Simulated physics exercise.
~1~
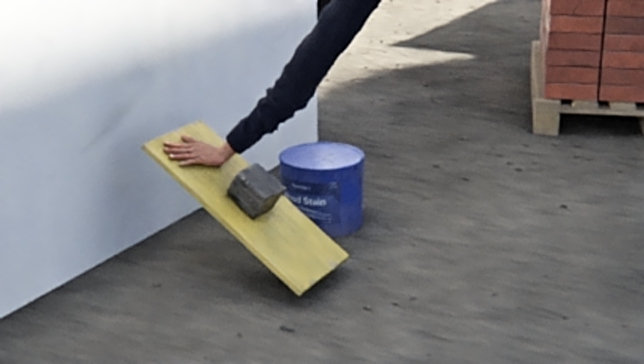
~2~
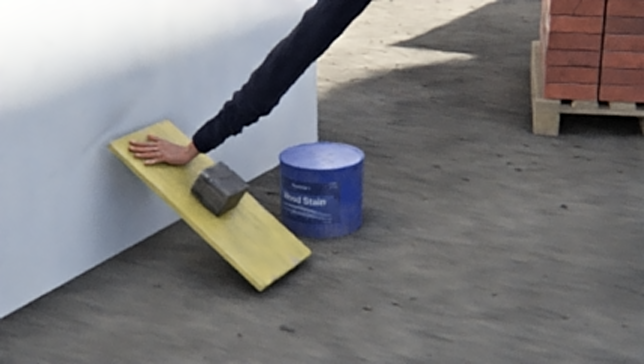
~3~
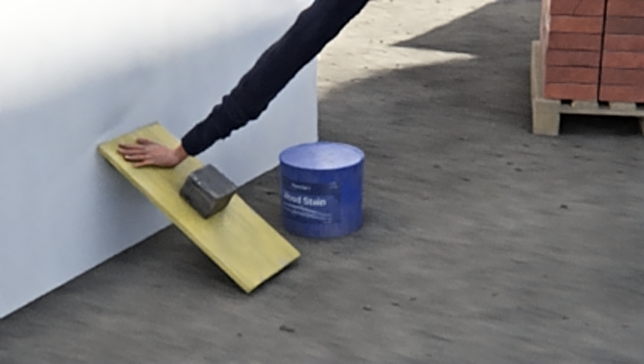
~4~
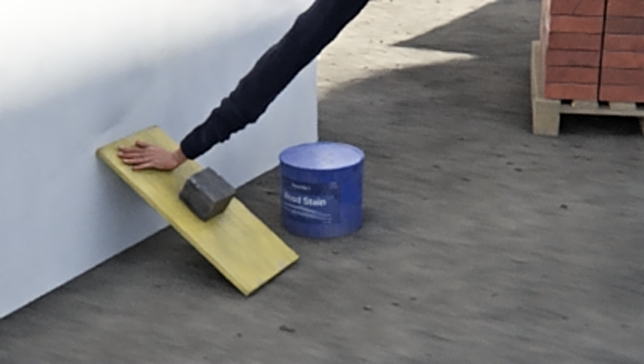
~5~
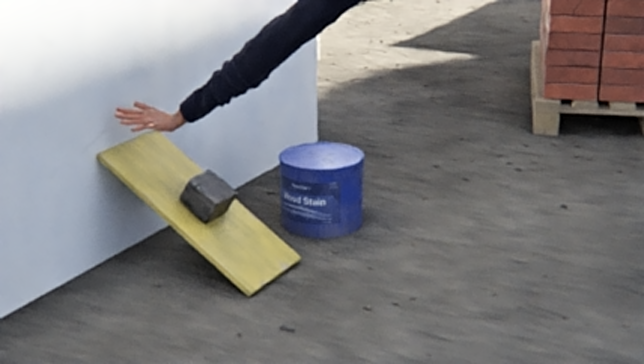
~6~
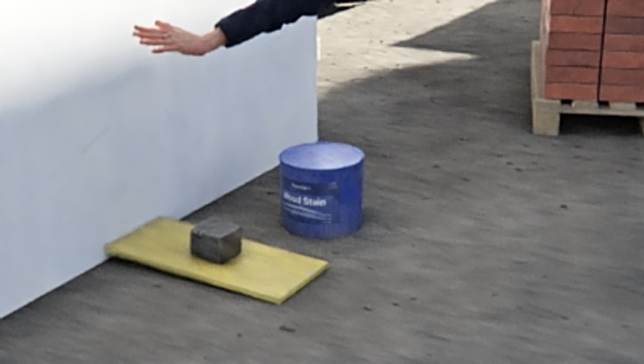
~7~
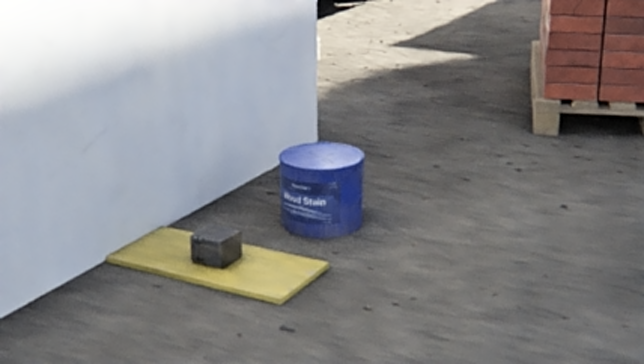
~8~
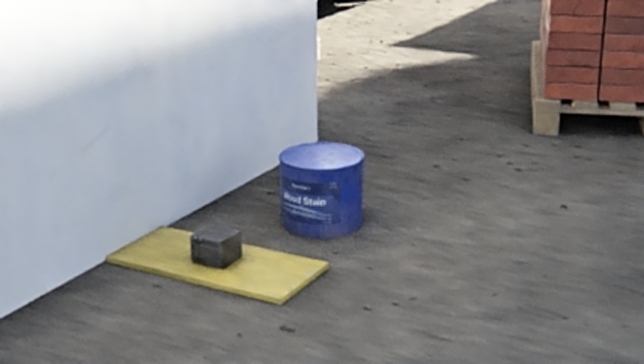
A yellow board with a dark gray block resting on it is held at a slant by a dark-sleeved arm, in a paved outdoor corner viewed from slightly above by a still camera. A white wall stands at the left, a blue pail of wood stain sits just right of the board, and reddish bricks are stacked on a pallet at the upper right. The hand moves the board left and leans it against the wall. It lets go and draws back, and the board slides down with the block aboard. The arm leaves, and the board lies flat beside the unmoved pail, the block still on top.
